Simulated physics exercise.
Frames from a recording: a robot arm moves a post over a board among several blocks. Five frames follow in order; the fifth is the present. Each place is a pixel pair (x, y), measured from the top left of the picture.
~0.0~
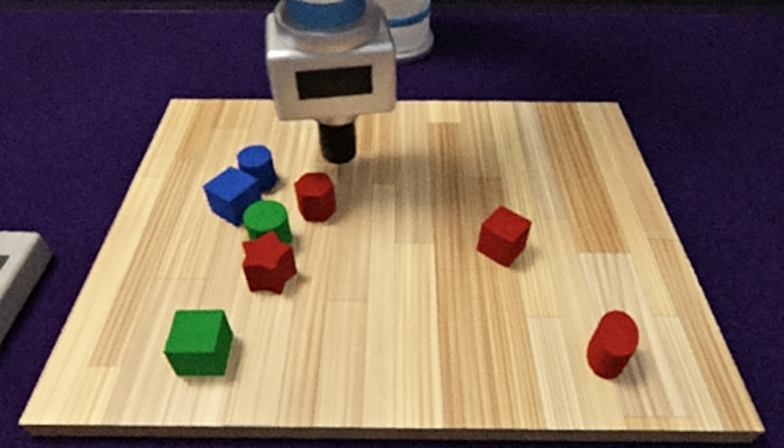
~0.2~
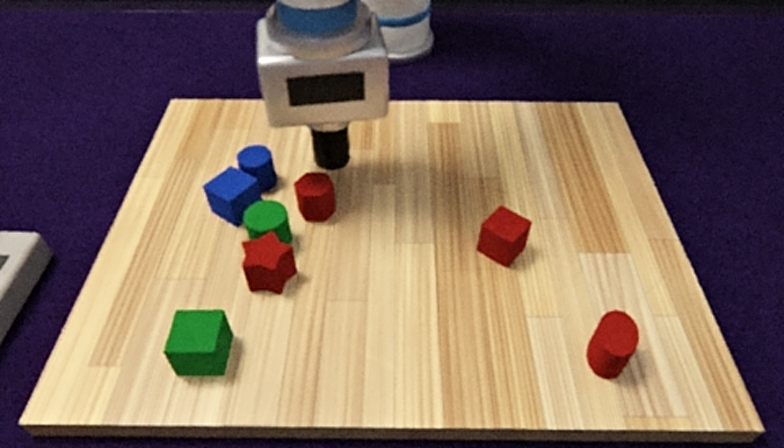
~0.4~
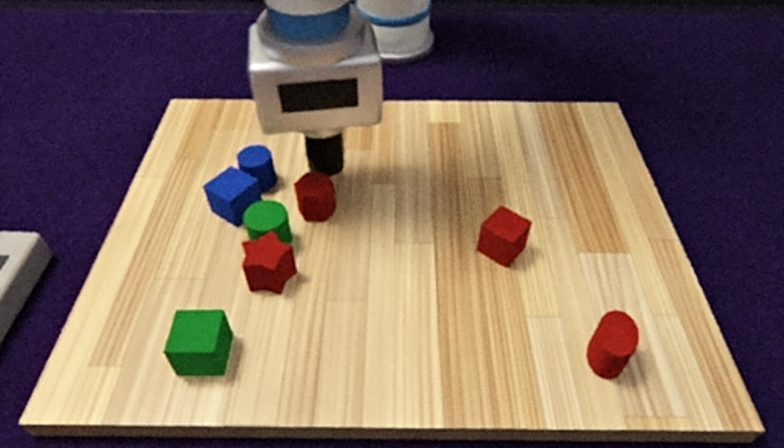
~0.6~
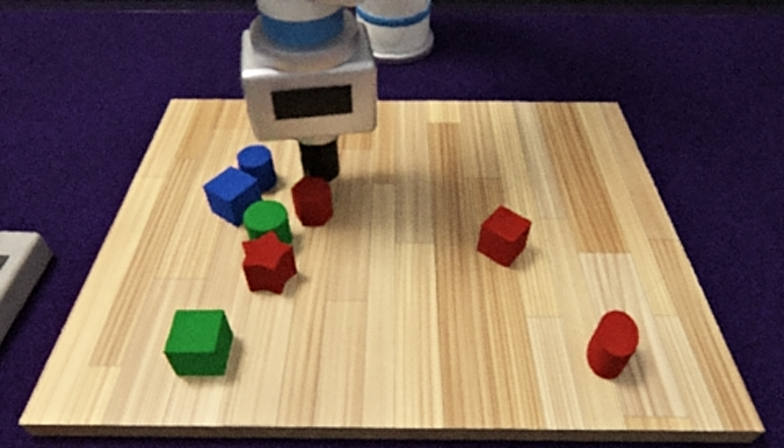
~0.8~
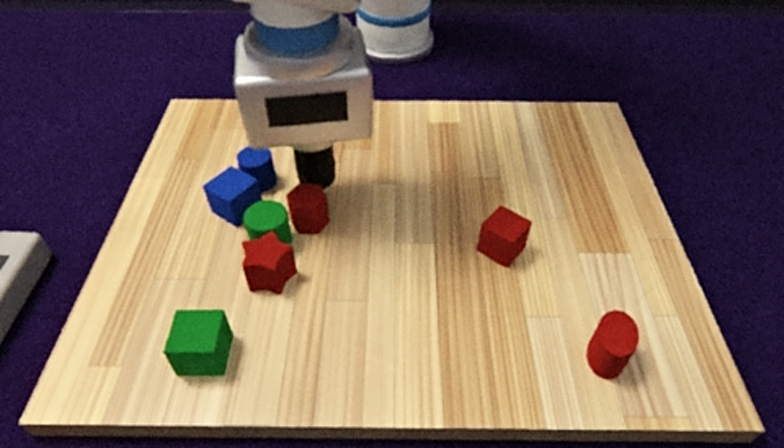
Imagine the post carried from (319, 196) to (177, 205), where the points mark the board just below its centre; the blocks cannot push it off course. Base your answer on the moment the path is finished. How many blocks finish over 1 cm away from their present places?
It looks like two blocks will be pushed more than about 1 cm.
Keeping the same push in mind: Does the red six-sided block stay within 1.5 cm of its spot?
Yes, that is how it ends up.
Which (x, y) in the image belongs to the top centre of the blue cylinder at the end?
Close to (233, 150).
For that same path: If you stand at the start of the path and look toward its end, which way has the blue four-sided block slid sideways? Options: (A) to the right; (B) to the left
B
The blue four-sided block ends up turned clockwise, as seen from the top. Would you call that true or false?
The statement is false.
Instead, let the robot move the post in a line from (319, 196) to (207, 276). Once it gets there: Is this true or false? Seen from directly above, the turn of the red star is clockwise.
The statement is false.
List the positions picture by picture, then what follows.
The first frame shows post's lower end (339, 153); blue four-sided block (230, 182); blue cylinder (254, 155); red six-sided block (314, 183).
The second frame shows post (332, 159); blocks still.
The third frame shows post (327, 166); blocks still.
The fourth frame shows post (322, 172); red six-sided block (311, 188).
The fifth frame shows post (317, 178); blue four-sided block (230, 182); blue cylinder (254, 155); red six-sided block (306, 195).
On the path given first. One third of the way, post (268, 181); blue four-sided block (221, 184); blue cylinder (247, 153).
Two thirds of the way, post (219, 184); blue four-sided block (170, 190), turned 15° anticlockwise; blue cylinder (233, 150).
At the end, post (170, 187); blue four-sided block (125, 202), turned 45° anticlockwise; blue cylinder (233, 150); red six-sided block still.
